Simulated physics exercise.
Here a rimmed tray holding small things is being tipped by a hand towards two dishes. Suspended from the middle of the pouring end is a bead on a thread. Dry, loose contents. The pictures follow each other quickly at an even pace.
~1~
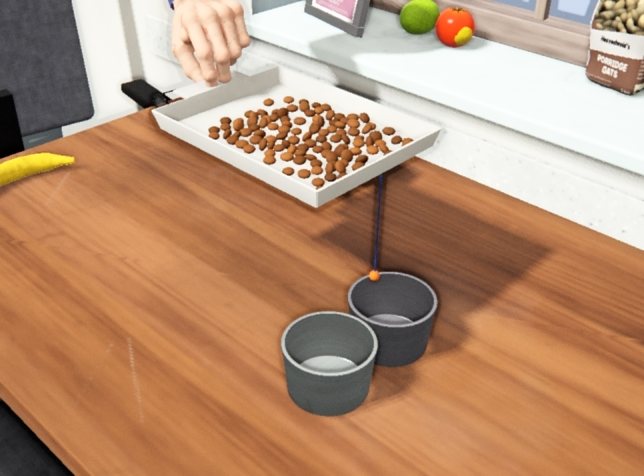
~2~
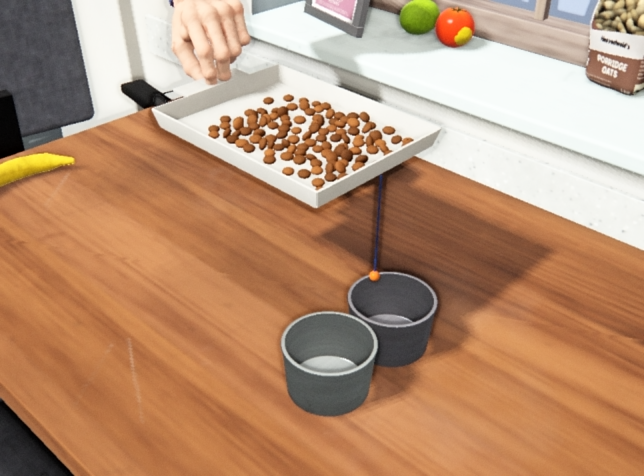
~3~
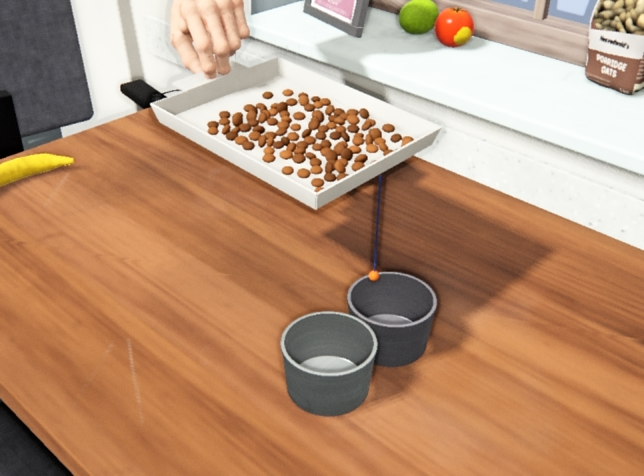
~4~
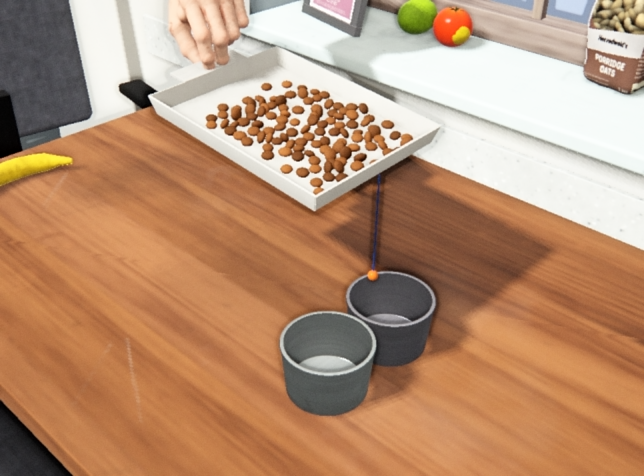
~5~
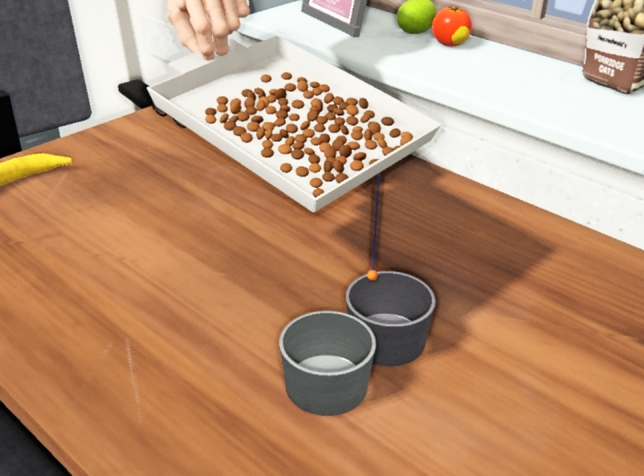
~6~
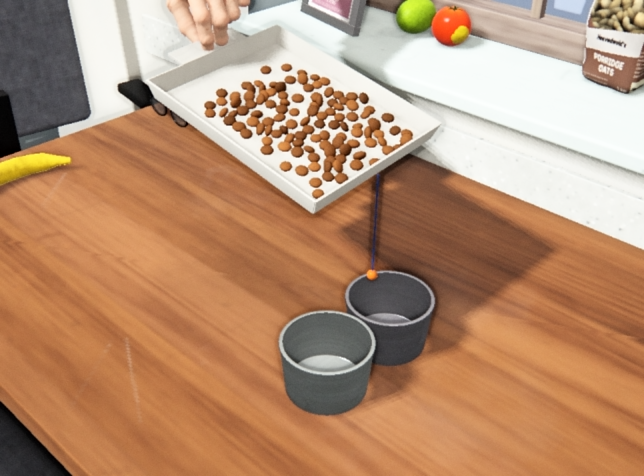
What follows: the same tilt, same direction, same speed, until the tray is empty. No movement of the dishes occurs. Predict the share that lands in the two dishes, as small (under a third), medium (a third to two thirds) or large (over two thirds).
Large.
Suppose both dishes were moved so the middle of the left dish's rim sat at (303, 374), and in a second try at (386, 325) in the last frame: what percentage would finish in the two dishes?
That makes 70 per cent, followed by 30 per cent.
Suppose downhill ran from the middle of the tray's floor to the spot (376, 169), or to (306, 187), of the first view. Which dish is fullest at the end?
Result 1: The right-hand one; result 2: The left-hand one.
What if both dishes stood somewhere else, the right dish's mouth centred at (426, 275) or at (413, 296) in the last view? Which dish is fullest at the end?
In turn: The left dish; the left-hand dish.
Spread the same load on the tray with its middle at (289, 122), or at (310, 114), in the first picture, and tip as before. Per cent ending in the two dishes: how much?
First case: Some 90 %; second case: Some 90 %.
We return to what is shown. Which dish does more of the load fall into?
The leftmost one.
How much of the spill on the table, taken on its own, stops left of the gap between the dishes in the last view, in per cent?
It amounts to some 10 percent.
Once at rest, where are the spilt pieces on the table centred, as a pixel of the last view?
(435, 433), about.
Shortly afterwards, tray tipped steeply; the whole lot on the tray.
Next, tray tipped right over; near a quarter on the tray; near half in the left dish; a little in the right dish; a little outside both; near a quarter in the air.
Some moments later, tray tipped past a quarter turn; the bulk in the left dish; a little in the right dish; a little outside both.
In the end, tray tipped past a quarter turn; the bulk in the left dish; a little in the right dish; a little outside both.
